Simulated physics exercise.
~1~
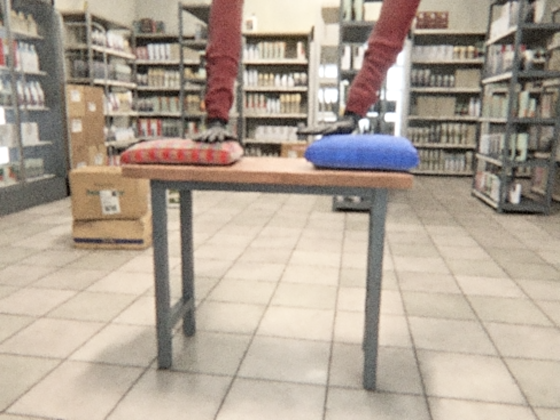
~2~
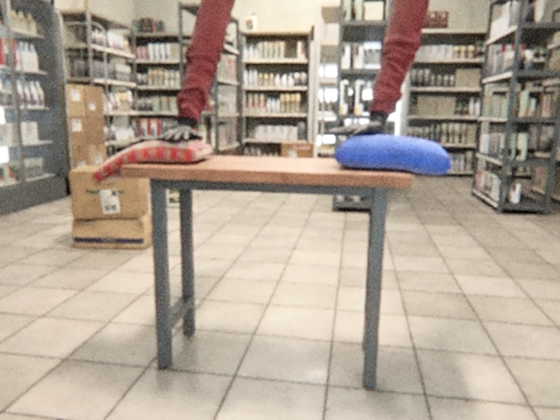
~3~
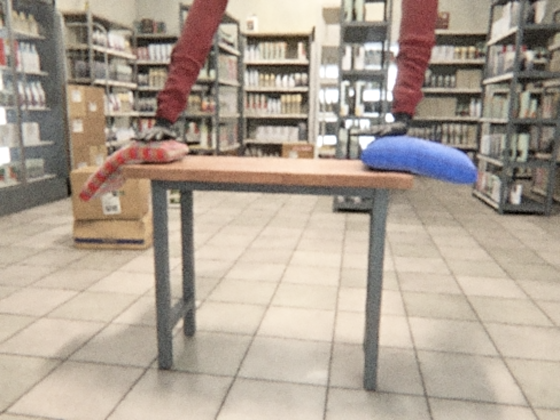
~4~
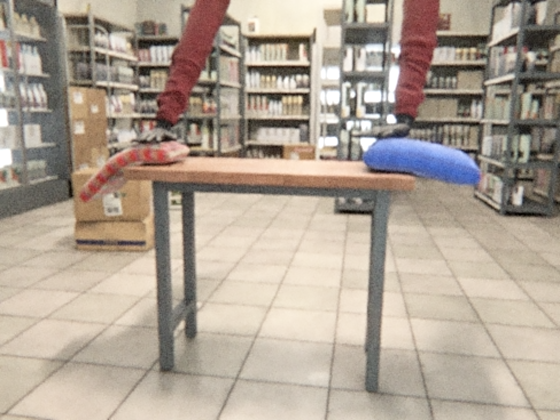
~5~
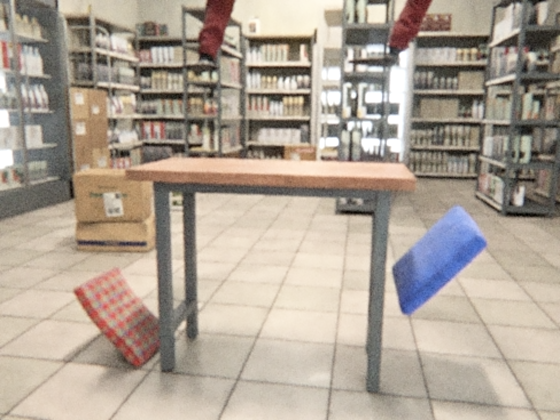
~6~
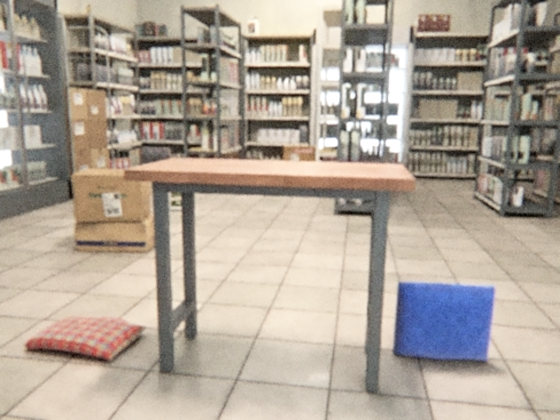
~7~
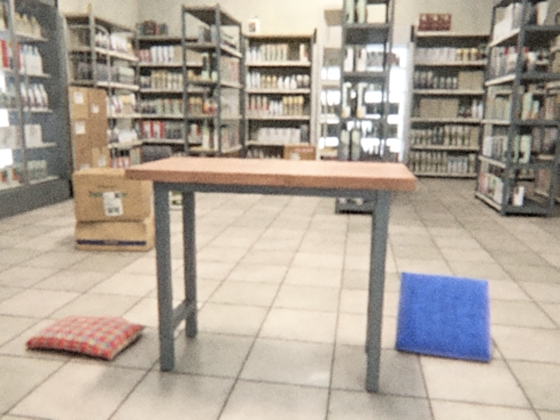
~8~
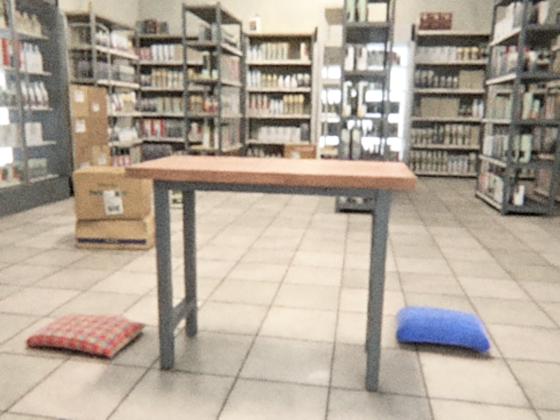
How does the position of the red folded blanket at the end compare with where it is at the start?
At the start the red folded blanket is on the left part of the tabletop under a gloved hand. At the end it lies on the tiled floor to the left of the table.
